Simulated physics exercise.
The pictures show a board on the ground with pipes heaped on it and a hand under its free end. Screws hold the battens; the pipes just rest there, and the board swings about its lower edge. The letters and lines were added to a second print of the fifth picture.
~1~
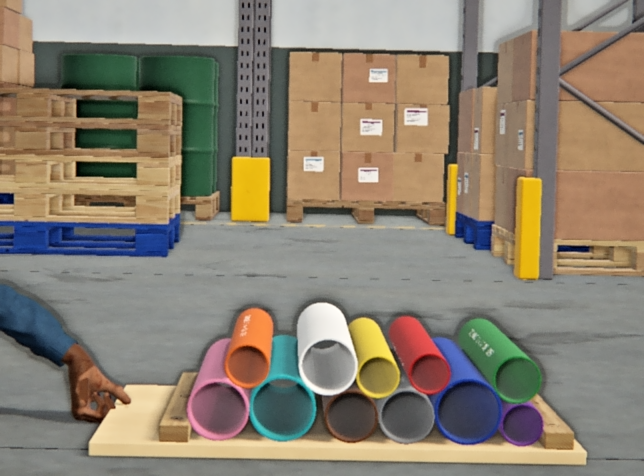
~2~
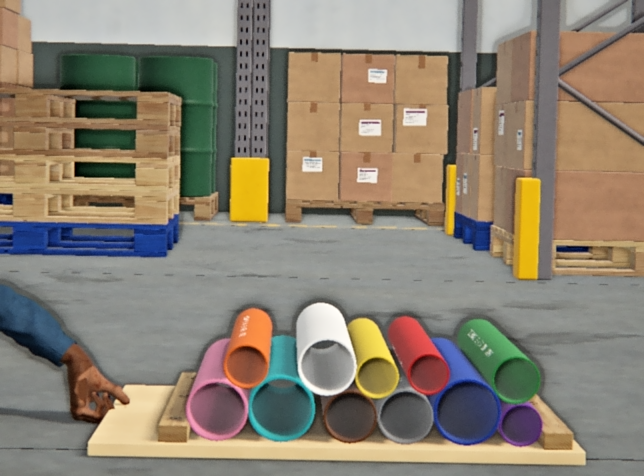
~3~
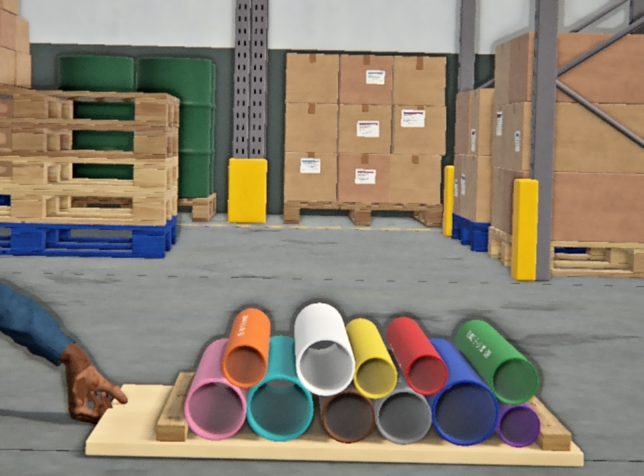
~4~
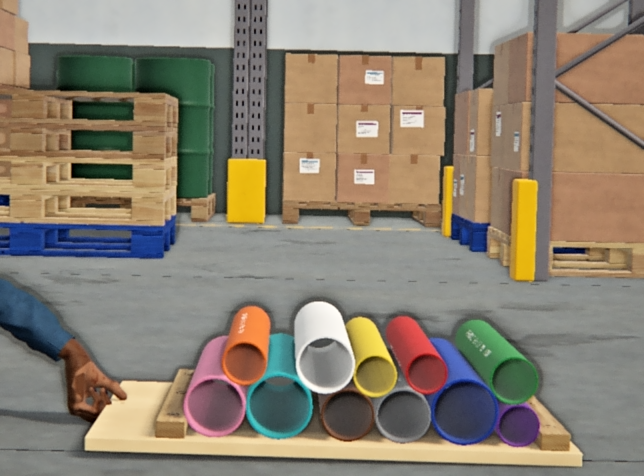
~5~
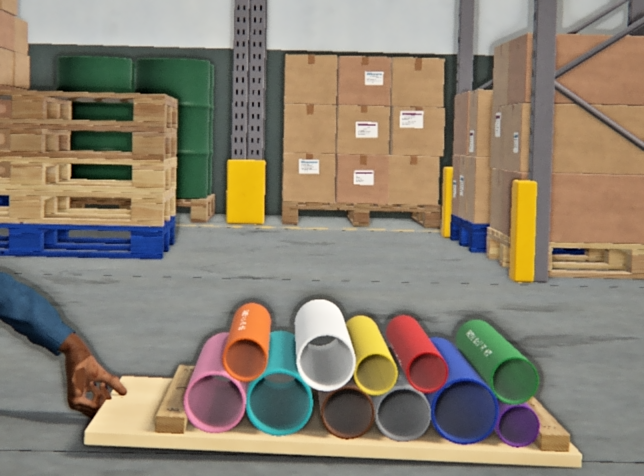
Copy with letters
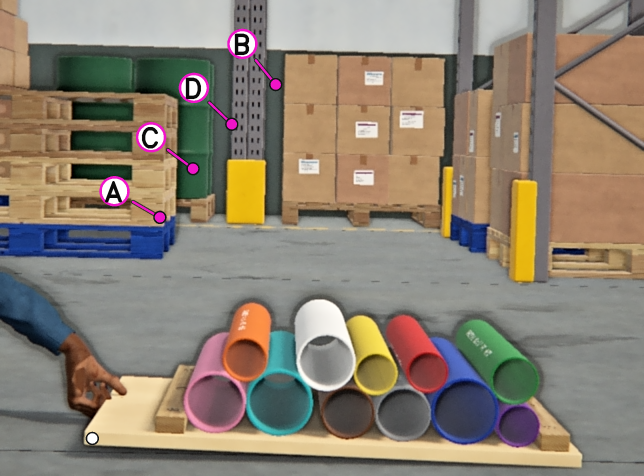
A hand at the left end of a pale board on a warehouse floor barely moves at first, staying under the edge beside a heap of coloured pipes. Then it rises very slightly, lifting the board's left end a little, while the pipes keep their places between the wooden strips.
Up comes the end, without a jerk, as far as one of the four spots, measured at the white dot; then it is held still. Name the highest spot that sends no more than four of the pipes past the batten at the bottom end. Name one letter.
Stop at C.
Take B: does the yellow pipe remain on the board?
No.
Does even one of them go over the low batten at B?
Yes.
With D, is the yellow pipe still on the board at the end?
The yellow pipe: No.
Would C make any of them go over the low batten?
Yes.
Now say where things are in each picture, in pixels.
White pipe (328, 366); green pipe (517, 380); orange pipe (247, 366), in the first frame.
Orange pipe (246, 366); yellow pipe (377, 377), in the second frame.
Board (331, 414); pink pipe (215, 410); turquoise pipe (280, 409), in the third frame.
Board (330, 412); pink pipe (215, 407); turquoise pipe (279, 406), in the fourth frame.
Board (329, 410); pink pipe (215, 402); turquoise pipe (279, 403), in the fifth frame.
On the marked copy, A at (160, 217); B at (276, 84); C at (193, 169); D at (232, 124); the white dot at (93, 438).
With C. Early on, board at 20°.
Further on, board at 36°.
At the end, board at 36°, one over the low batten (green).
As for the rest, A one over the low batten (green); B five over the low batten; D five over the low batten.
